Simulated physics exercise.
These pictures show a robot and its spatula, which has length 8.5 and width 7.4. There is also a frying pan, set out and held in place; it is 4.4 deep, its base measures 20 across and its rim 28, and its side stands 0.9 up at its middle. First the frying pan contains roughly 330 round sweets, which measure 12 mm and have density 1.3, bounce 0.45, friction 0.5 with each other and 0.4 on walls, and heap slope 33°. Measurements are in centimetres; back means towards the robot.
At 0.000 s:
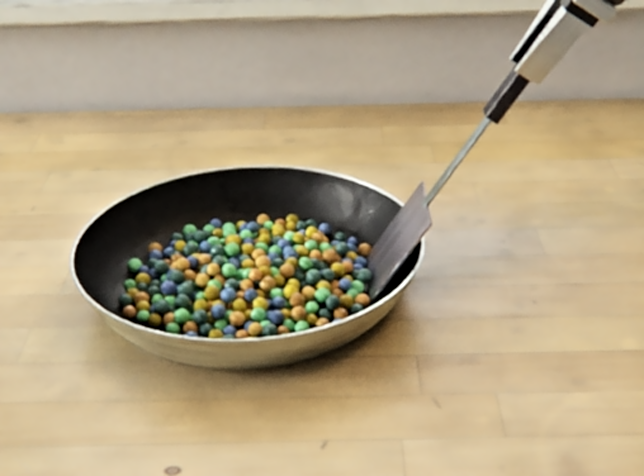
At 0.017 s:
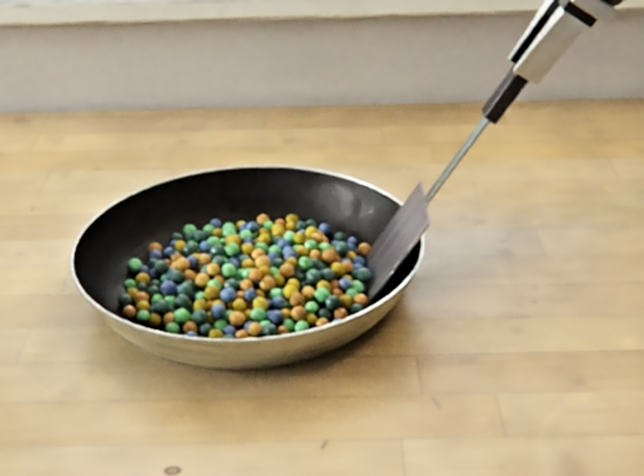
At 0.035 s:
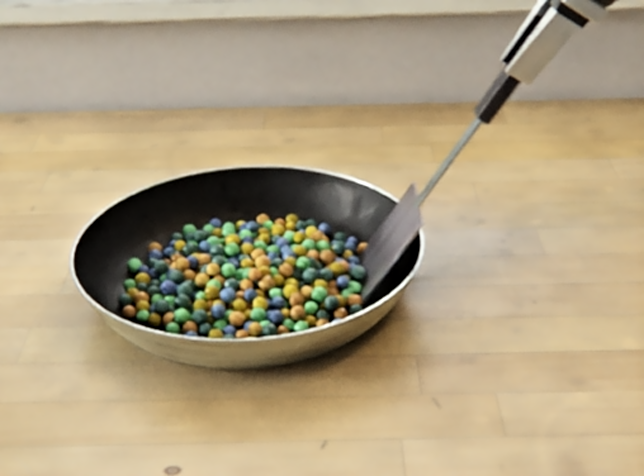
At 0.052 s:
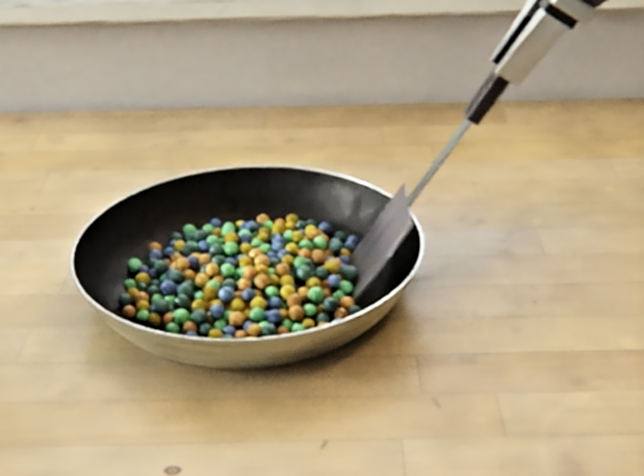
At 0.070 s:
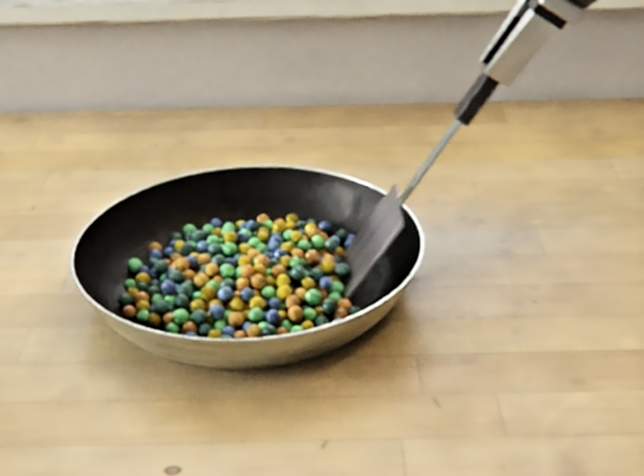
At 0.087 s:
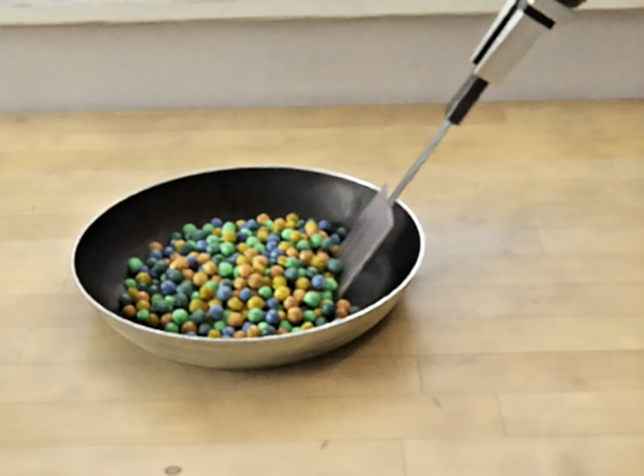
A robot arm slides a spatula left through colourful round sweets in a frying pan.
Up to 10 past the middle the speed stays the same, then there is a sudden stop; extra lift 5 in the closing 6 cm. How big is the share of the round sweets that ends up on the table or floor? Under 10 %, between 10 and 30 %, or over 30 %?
Under 10 %.
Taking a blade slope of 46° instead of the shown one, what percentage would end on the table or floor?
It would come to roughly 5 percent.
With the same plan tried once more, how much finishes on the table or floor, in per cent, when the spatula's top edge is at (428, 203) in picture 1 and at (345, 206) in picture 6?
It comes to something like 15 %, give or take.
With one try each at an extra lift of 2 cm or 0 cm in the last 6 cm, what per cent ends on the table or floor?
First try about 5 %, second try about 5 %.
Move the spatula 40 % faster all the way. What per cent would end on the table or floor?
Some 5 in a hundred.
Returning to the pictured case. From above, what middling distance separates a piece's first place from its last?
It comes to some 3 cm.
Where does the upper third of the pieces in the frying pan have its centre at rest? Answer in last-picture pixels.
Near (136, 269).
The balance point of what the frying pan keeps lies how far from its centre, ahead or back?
It rests close to 4.5 centimetres ahead of centre.
After 0.23 s, sloping 57°, highest piece 4 above the table; 328 in the frying pan.
After 0.37 s, sloping 57°, highest piece 5 above the table; 328 in the frying pan.
After 0.64 s, sloping 57°, highest piece 5 above the table; 320 in the frying pan, 8 on the table or floor.
After 1.69 s, sloping 57°, highest piece 4 above the table; 320 in the frying pan, 8 on the table or floor.
In the end, 320 in the frying pan, 8 on the table or floor. That is 2 % on the table or floor.
